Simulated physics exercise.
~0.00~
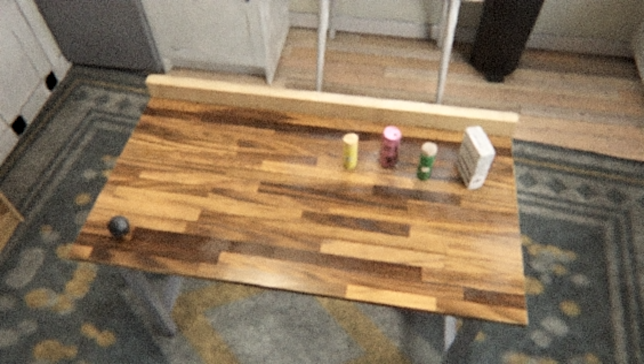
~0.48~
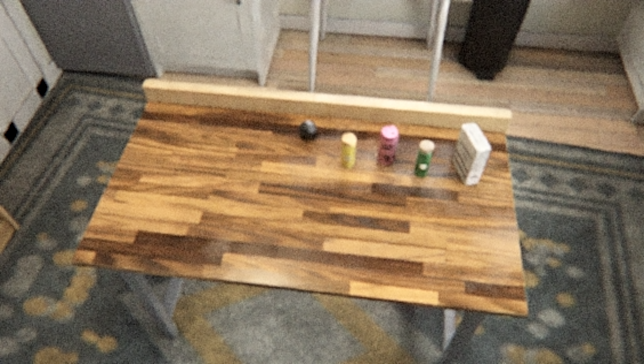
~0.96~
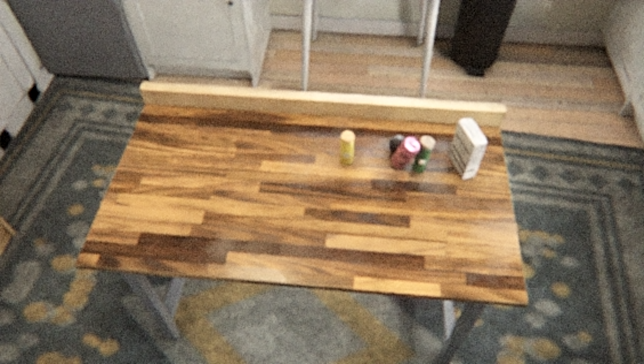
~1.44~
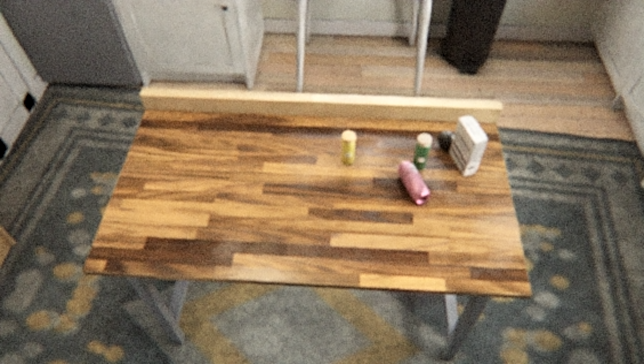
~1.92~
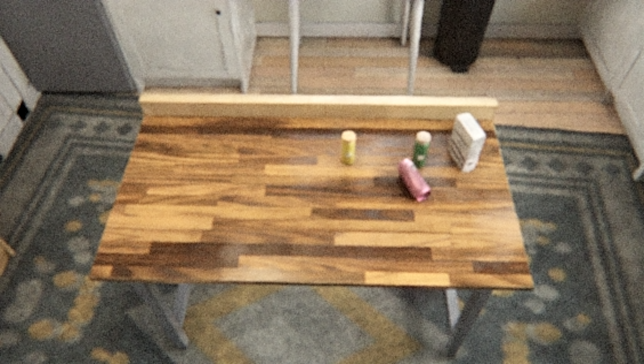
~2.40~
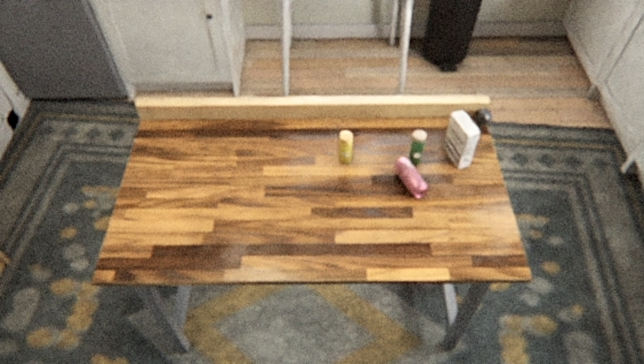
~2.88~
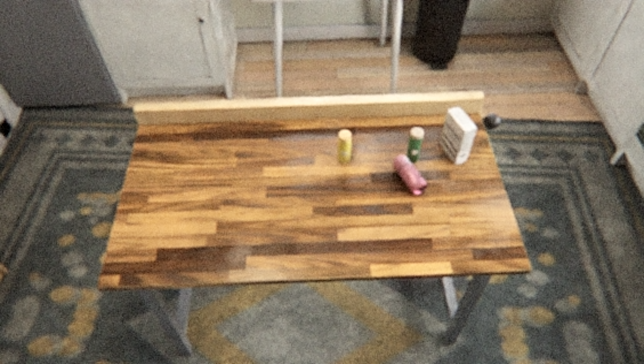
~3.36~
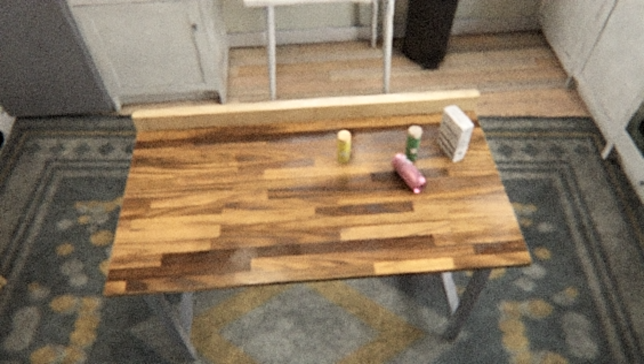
Wooden table with a black ball rolling right along the back rail, knocking over a pink can and dropping off the far right corner.
